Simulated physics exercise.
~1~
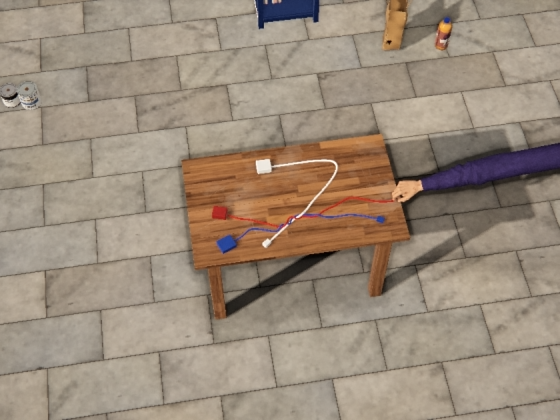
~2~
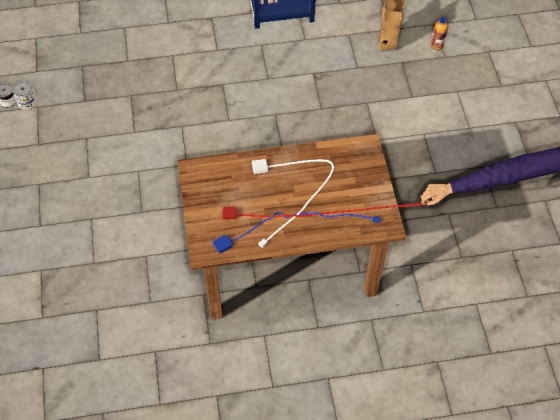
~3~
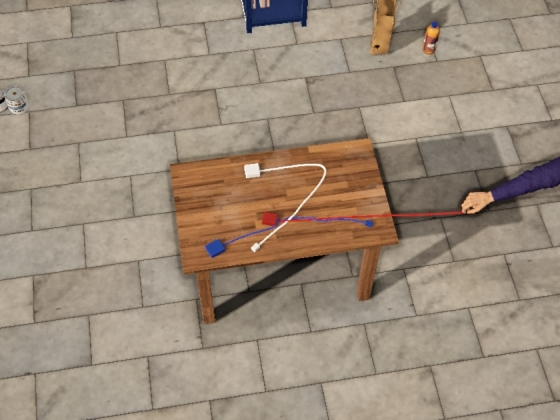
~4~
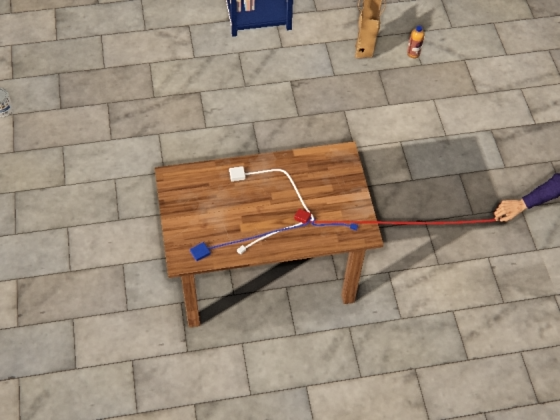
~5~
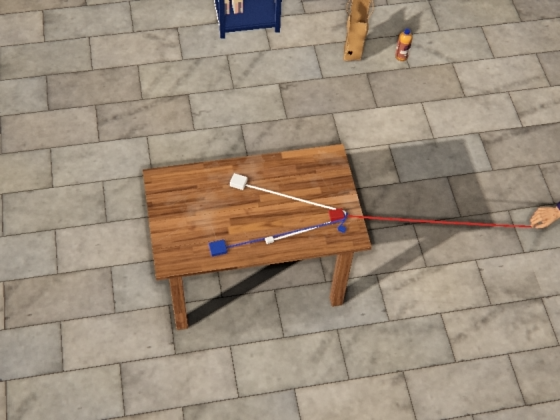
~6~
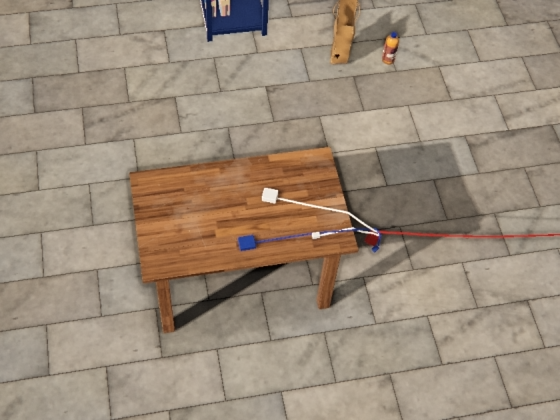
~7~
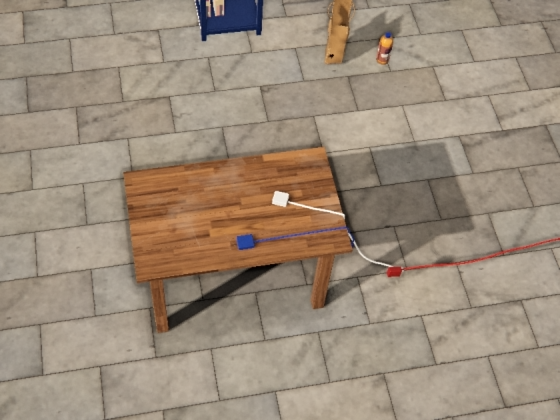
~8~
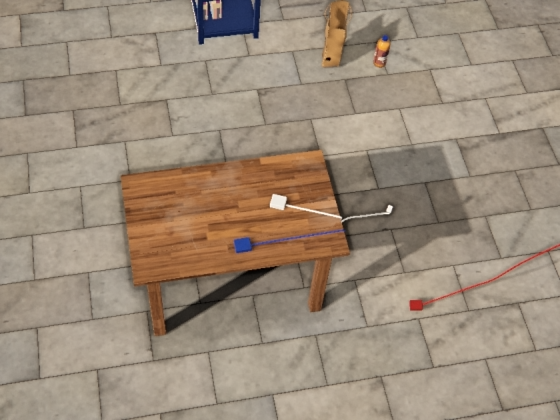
A hand pulls the red lead off the table's right edge, dragging the others rightward.
